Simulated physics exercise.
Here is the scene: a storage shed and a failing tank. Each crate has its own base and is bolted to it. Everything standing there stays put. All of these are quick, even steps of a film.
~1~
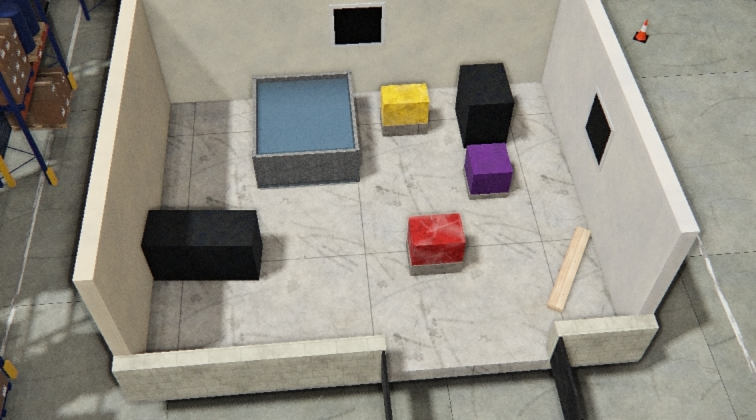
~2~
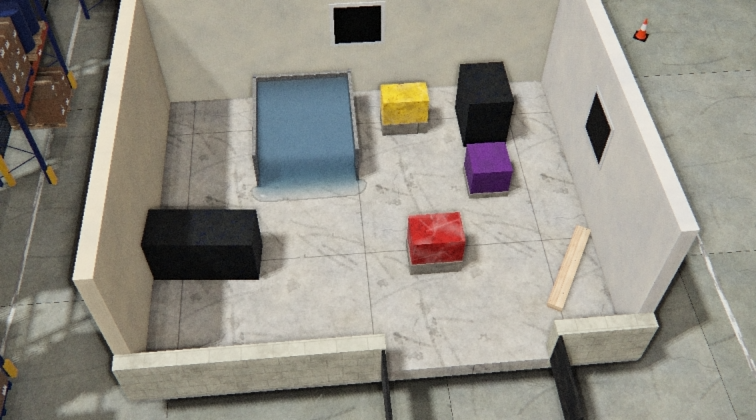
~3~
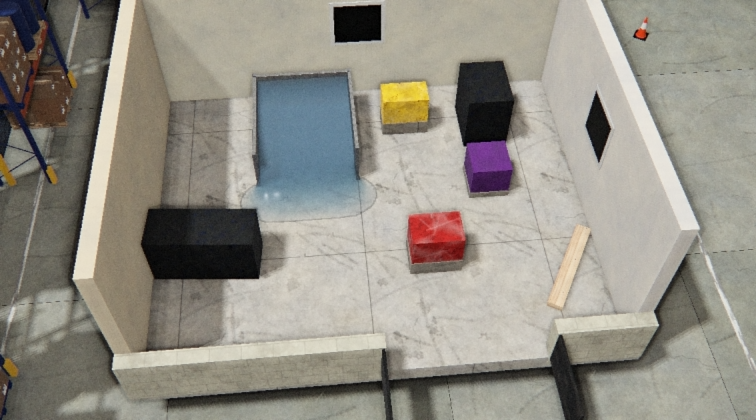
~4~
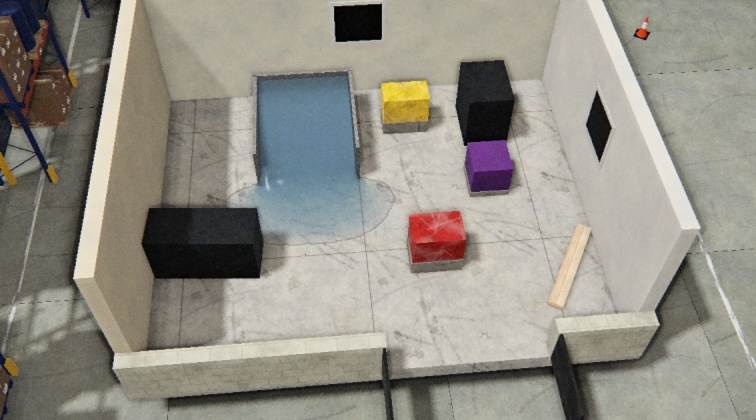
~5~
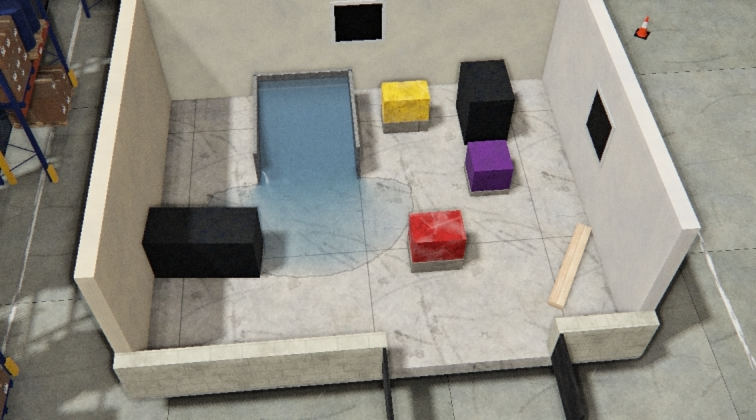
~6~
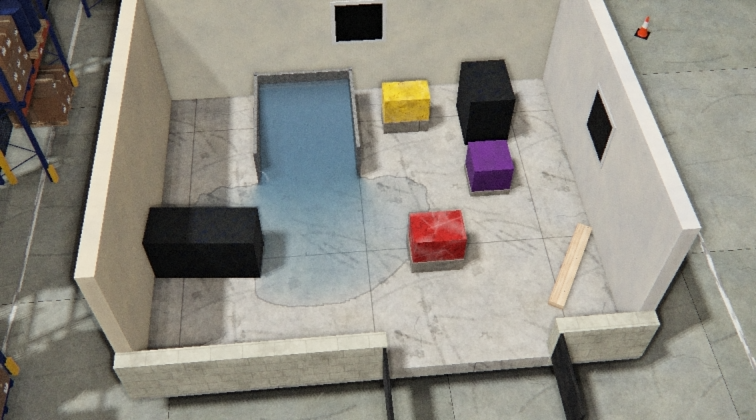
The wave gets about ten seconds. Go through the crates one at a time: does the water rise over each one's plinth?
In order: The yellow crate sits high enough; the red crate sits high enough; the purple crate sits high enough.
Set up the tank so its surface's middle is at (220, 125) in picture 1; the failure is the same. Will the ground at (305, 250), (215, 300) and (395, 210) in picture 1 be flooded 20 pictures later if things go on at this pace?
As listed: Flooded, no water, covered.
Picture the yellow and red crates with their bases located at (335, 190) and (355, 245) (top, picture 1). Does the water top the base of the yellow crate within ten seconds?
Result - the yellow crate is overtopped.
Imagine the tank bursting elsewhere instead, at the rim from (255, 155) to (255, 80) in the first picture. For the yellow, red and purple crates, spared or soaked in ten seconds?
Crate by crate: Yellow - left alone; red - left alone; purple - hit.
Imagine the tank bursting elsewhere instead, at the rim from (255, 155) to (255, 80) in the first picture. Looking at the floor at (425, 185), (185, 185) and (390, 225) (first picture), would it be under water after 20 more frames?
Sodden, then sodden, then sodden.
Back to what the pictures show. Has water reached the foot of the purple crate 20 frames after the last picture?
Purple crate wet.
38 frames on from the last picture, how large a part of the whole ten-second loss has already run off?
My figure: 75 percent.
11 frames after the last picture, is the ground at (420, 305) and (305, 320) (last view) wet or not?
Taking the two points in turn, the first is waterlogged and the second is waterlogged.
A moment on, water covers 35 % of the floor; the yellow crate not reached, the red crate water round its plinth, the purple crate not reached.
Next, water covers 45 % of the floor; the yellow crate not reached, the red crate water round its plinth, the purple crate water round its plinth.
Then, water covers 60 % of the floor; the yellow crate not reached, the red crate water round its plinth, the purple crate water round its plinth.
Later, water covers 75 % of the floor; the yellow crate not reached, the red crate water round its plinth, the purple crate water round its plinth.
In the end, water covers 95 % of the floor; the yellow crate stayed above the water, the red crate stayed above the water, the purple crate stayed above the water.
